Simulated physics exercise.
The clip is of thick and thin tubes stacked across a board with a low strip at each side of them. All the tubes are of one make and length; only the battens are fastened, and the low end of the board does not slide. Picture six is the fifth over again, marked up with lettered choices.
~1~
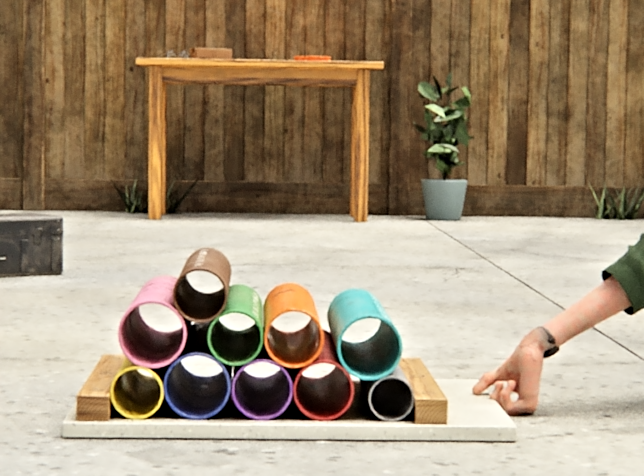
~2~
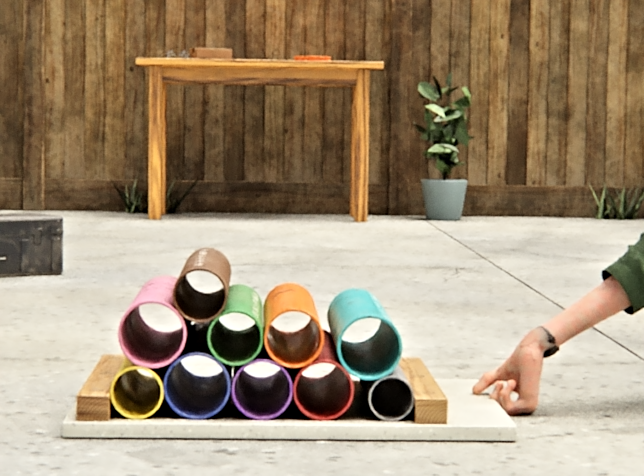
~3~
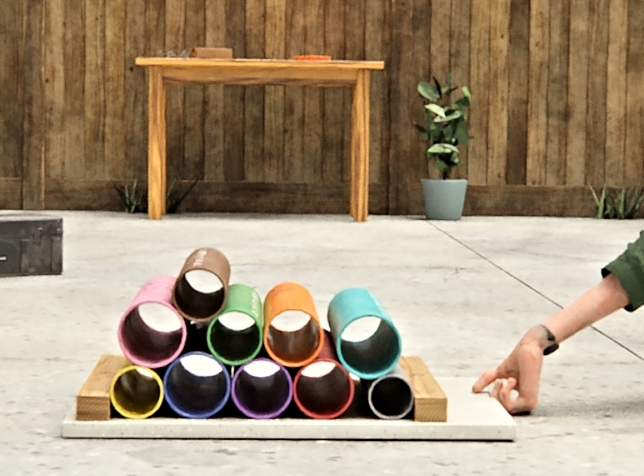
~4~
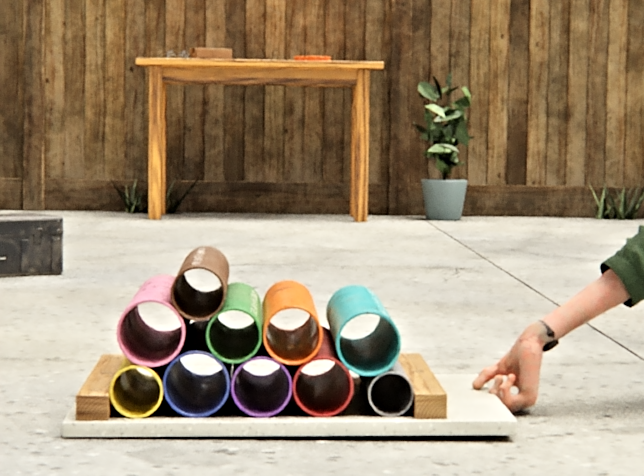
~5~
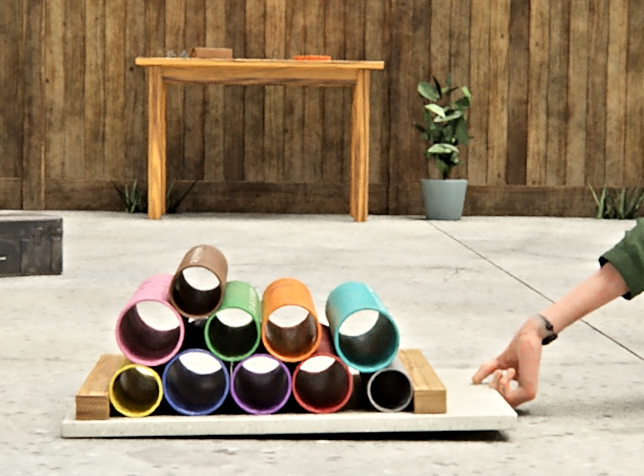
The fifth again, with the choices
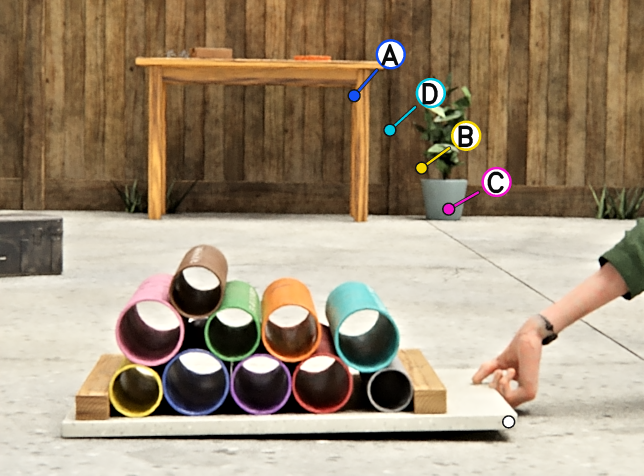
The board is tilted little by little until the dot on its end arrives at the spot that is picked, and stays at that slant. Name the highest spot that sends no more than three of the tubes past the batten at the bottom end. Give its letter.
Up to C.
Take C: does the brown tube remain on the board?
No.
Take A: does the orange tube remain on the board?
The orange tube: No.
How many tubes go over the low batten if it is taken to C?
It comes to two.
On the copy, A at (354, 96); B at (422, 168); C at (449, 209); D at (390, 130); the white dot at (508, 422).
On C. First, board at 17°.
Then, board at 30°.
Finally, board at 30°, two over the low batten (pink, brown).
By contrast, A five over the low batten; B four over the low batten (green, orange, pink, brown); D five over the low batten.
